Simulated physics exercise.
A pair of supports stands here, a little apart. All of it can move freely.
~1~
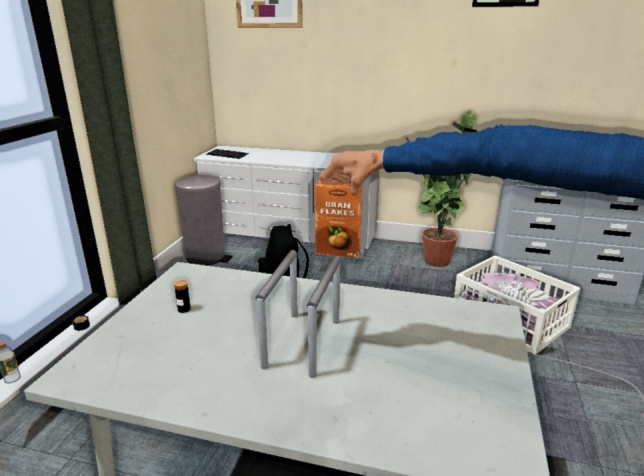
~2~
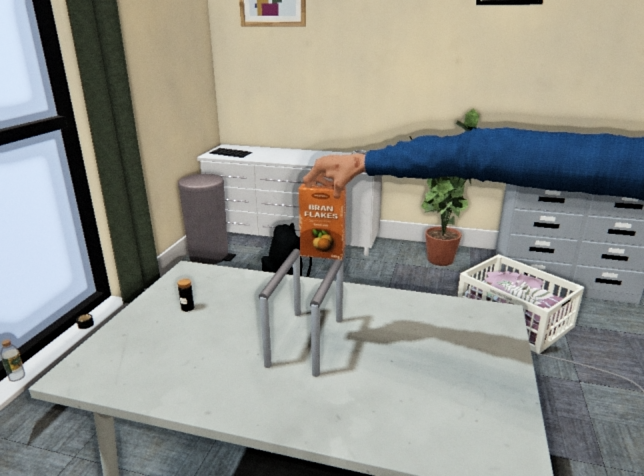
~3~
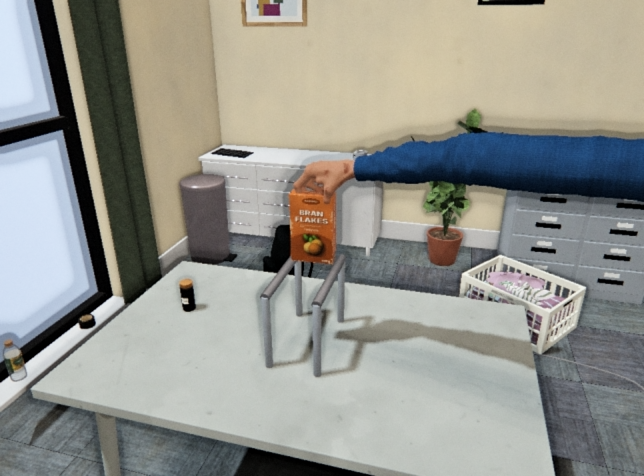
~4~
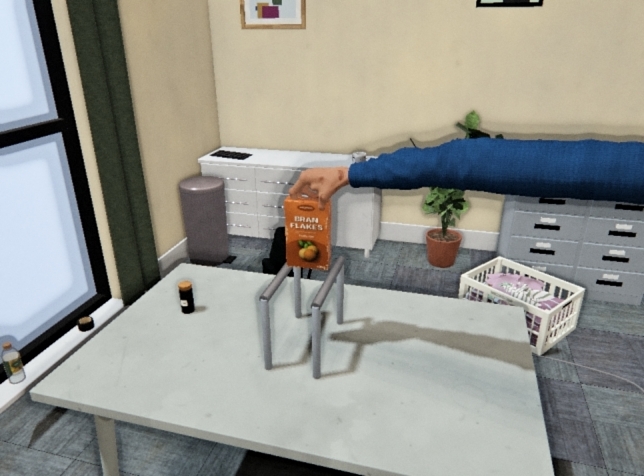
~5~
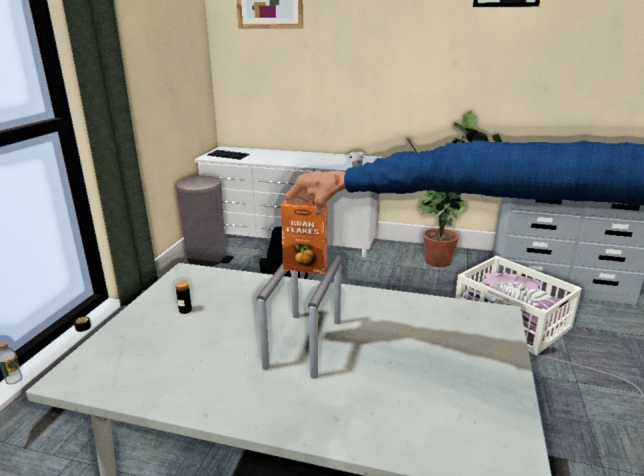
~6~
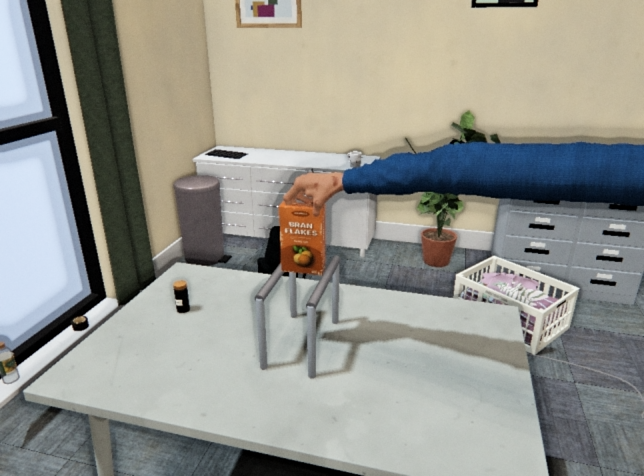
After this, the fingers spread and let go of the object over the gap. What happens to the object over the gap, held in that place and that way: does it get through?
It gets held back.
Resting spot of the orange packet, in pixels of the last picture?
Close to (292, 258) in the last picture.
Then, 0.20 s past the last view, orange packet rocked 21° from its first pose near (294, 249).
Then, 0.30 s past the last view, orange packet rocked 65° from its first pose near (292, 258).
Finally, down or leaning hard on the stand or table, orange packet; black shaker still in place. Final places as the last picture's camera would see them, orange packet near (292, 258). The packet stays on top.
